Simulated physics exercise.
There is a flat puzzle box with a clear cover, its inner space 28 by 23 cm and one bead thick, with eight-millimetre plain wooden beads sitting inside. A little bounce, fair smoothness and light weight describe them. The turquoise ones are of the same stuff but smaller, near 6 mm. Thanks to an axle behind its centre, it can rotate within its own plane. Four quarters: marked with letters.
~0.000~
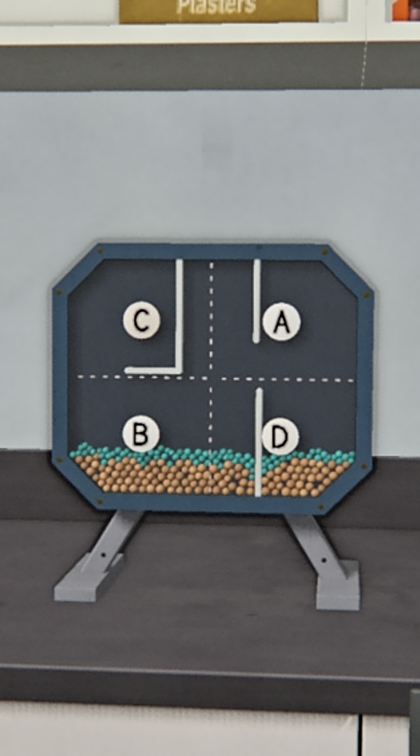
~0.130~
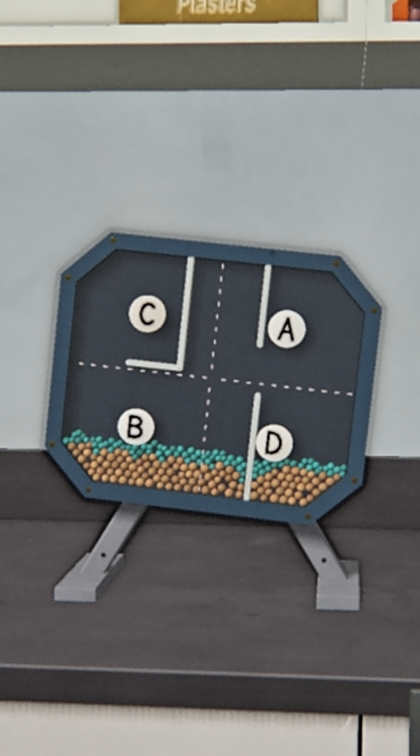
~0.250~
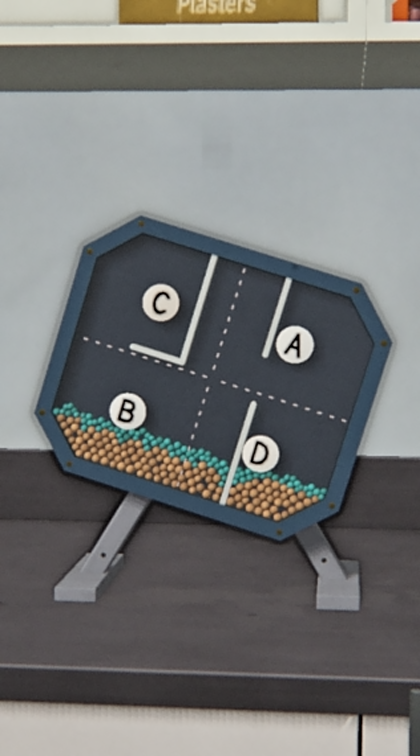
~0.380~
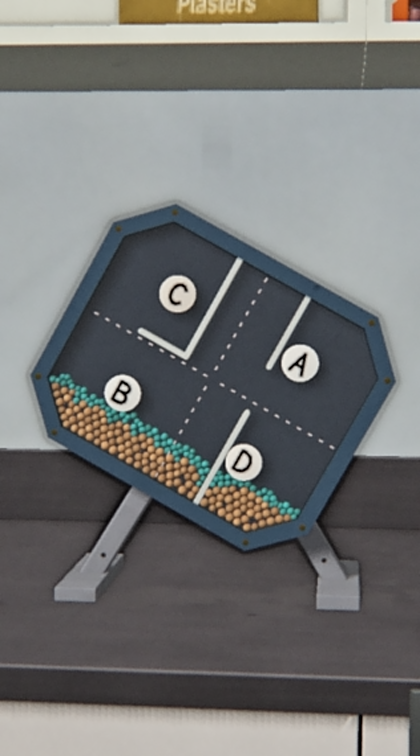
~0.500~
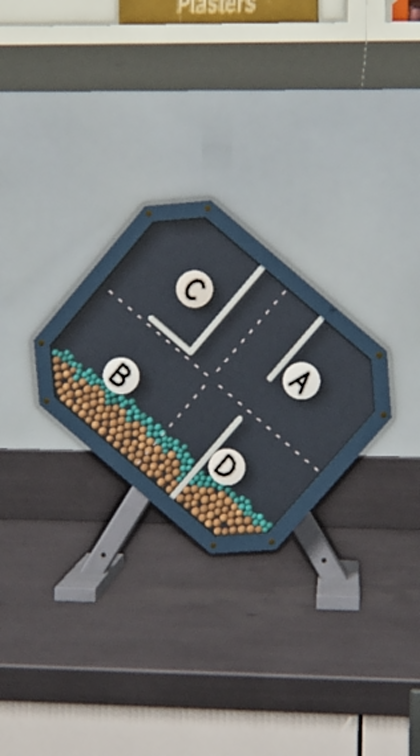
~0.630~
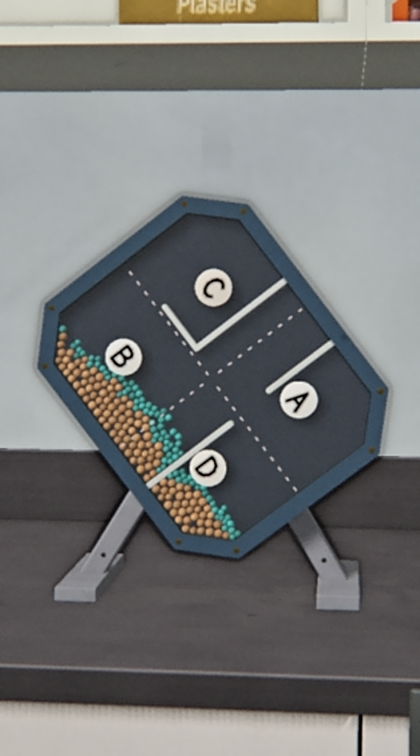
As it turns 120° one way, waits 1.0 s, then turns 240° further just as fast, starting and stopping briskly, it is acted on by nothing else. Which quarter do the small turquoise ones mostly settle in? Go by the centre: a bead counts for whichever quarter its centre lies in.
Mostly in B.
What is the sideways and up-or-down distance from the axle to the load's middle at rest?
Some 5 cm left and 8 cm below.
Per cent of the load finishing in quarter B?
Some 80 percent.
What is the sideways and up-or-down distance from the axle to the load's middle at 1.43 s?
About 3 cm left and 7 cm below.
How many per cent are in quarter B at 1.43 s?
Around 0 percent of the load.
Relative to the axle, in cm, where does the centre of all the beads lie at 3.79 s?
The middle sits around 9 centimetres left and 2 centimetres above.
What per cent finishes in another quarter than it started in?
Roughly 55 per cent.
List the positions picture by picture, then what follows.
Level; about 200 beads; load centre (209, 469); top bead (85, 446); A (282, 322), B (141, 434), C (142, 320), D (280, 437), in the first frame.
Turned 6° clockwise; load centre (200, 468); top bead (79, 433), in the second frame.
Turned 17° clockwise; load centre (183, 464); top bead (71, 407); wall ends (134, 347), (254, 404), (266, 355), in the third frame.
Turned 29° clockwise; load centre (166, 456); top bead (63, 377), in the fourth frame.
Turned 40° clockwise; load centre (153, 447); top bead (56, 353), in the fifth frame.
Turned 52° clockwise; load centre (146, 439); top bead (63, 329); A (299, 400), B (124, 357), C (214, 288), D (208, 468), in the sixth frame.
By 1.43 s, it stands 120° clockwise; the beads' middle is 3 cm left of and 7 cm below the centre; A 55 %, D 45 %; small ones, A 60 %, D 40 %.
By 3.79 s, it has come round 240° clockwise; the beads' middle is 9 cm left of and 2 cm above the centre; A 85 %, C 15 %; small ones, A 95 %, C 5 %.
By 5.15 s, it has come round 360° clockwise; the beads' middle is 5 cm left of and 8 cm below the centre; B 80 %, D 20 %; small ones, B 85 %, D 15 %.
All still by 5.8 s, it has come round 360° clockwise; A 0 %, B 80 %, C 0 %, D 20 %; small ones, B 85 %, D 15 %.
